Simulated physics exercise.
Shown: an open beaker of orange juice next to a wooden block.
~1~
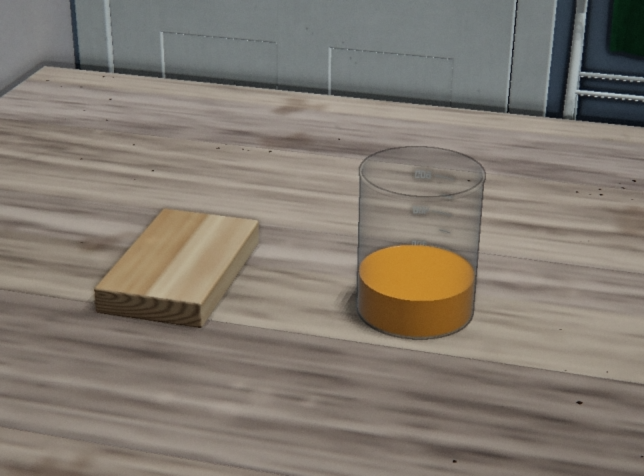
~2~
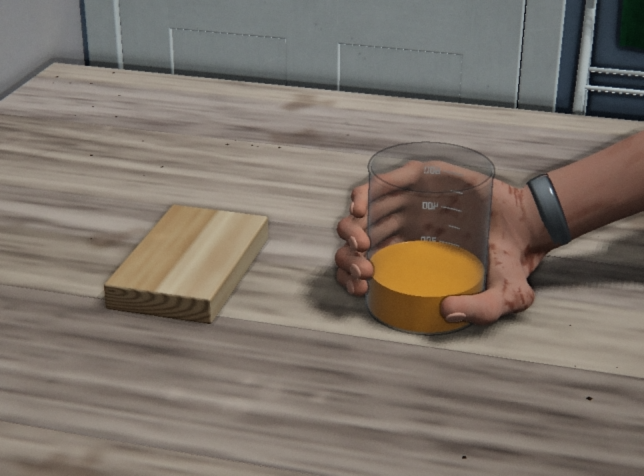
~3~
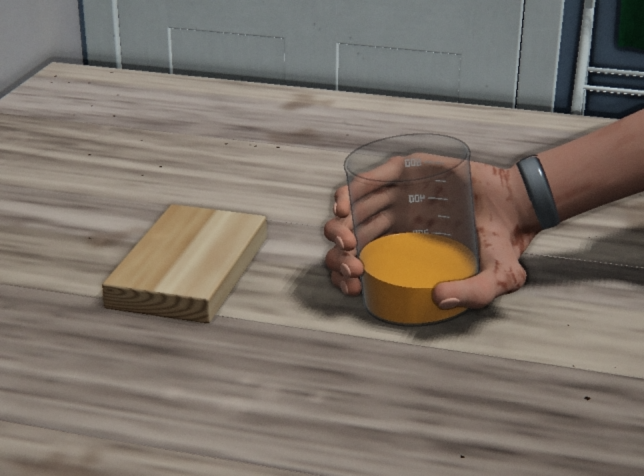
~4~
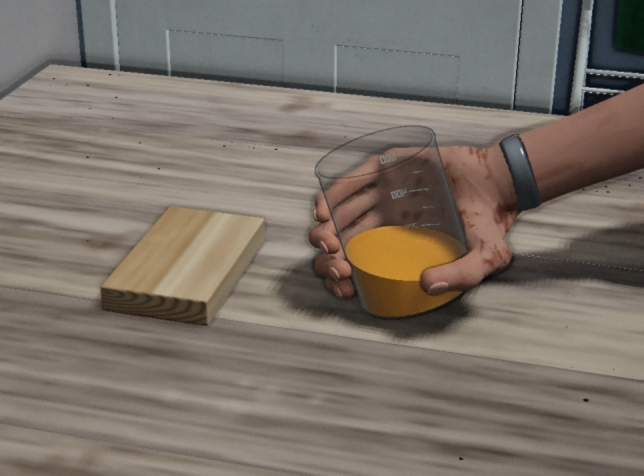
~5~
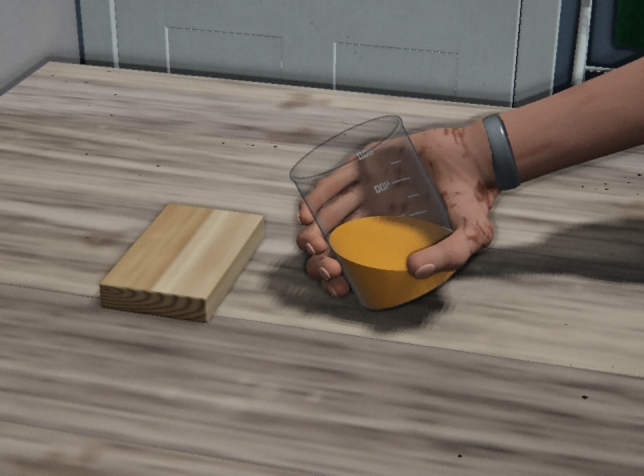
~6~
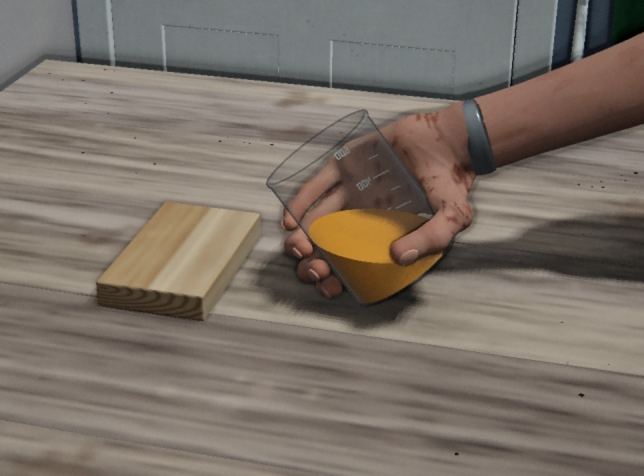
A clear glass beaker about a quarter full of orange liquid stands on a streaky grey-brown wooden tabletop, seen from slightly above, with grey panels behind. A pale wooden block lies to its left. A hand with a dark grey wristband reaches in from the right, grasps the beaker, moves it left and leans its top increasingly towards the block, while the view shifts very slightly.
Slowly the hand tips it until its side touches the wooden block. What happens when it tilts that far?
It lets some out.
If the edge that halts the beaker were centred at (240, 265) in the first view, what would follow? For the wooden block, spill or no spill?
It sheds some contents.
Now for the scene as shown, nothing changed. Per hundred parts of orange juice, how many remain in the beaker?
About 45 percent.
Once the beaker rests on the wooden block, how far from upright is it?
Some 80 degrees.
Next, the beaker leans by about 55°; its rim is dry.
After that, the beaker leans by about 70°; it has slopped over; about three quarters of the orange juice is inside.
Finally, the beaker leans by about 80°, against the wooden block; it has slopped over; about half of the orange juice is inside.
